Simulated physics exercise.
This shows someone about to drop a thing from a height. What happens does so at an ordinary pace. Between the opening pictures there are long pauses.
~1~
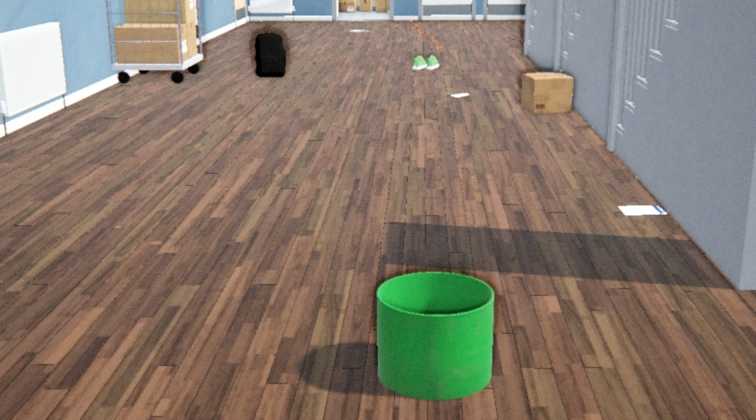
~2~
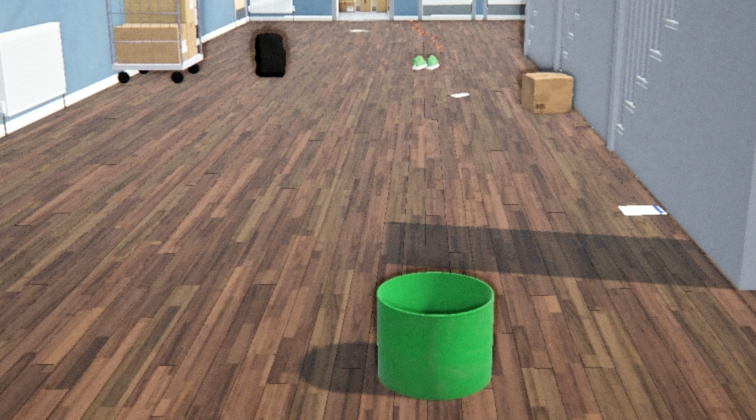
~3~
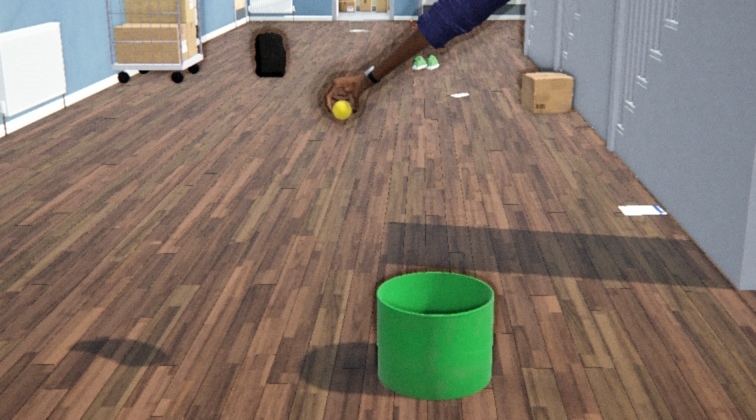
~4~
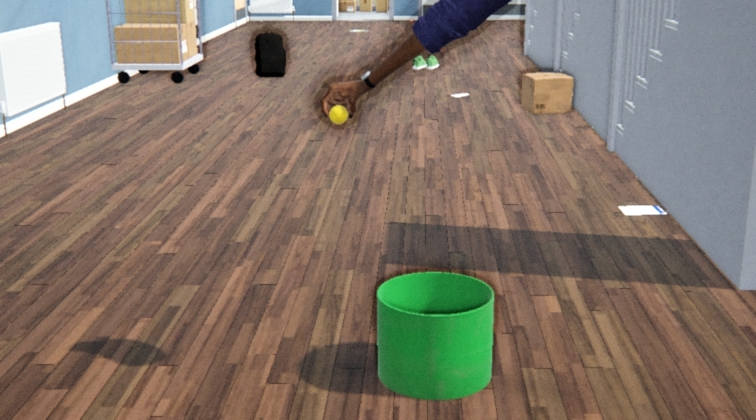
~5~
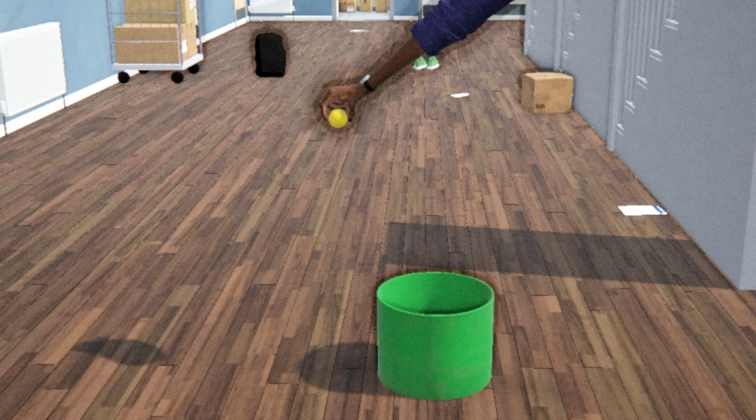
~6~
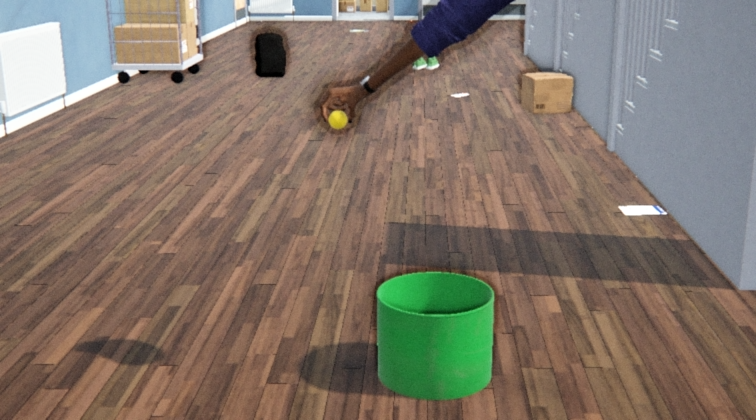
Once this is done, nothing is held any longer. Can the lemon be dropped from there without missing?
Here it's going to be a miss, I reckon.
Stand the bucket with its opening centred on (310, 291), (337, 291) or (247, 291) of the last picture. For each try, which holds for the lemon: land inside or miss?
In, In, Out.
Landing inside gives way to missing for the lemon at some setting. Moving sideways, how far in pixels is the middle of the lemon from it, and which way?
Rightward, near 40 pixels.
Then, 0.24 s after the last picture, lemon falling near (339, 186).
At rest, the lemon misses, near (343, 364).
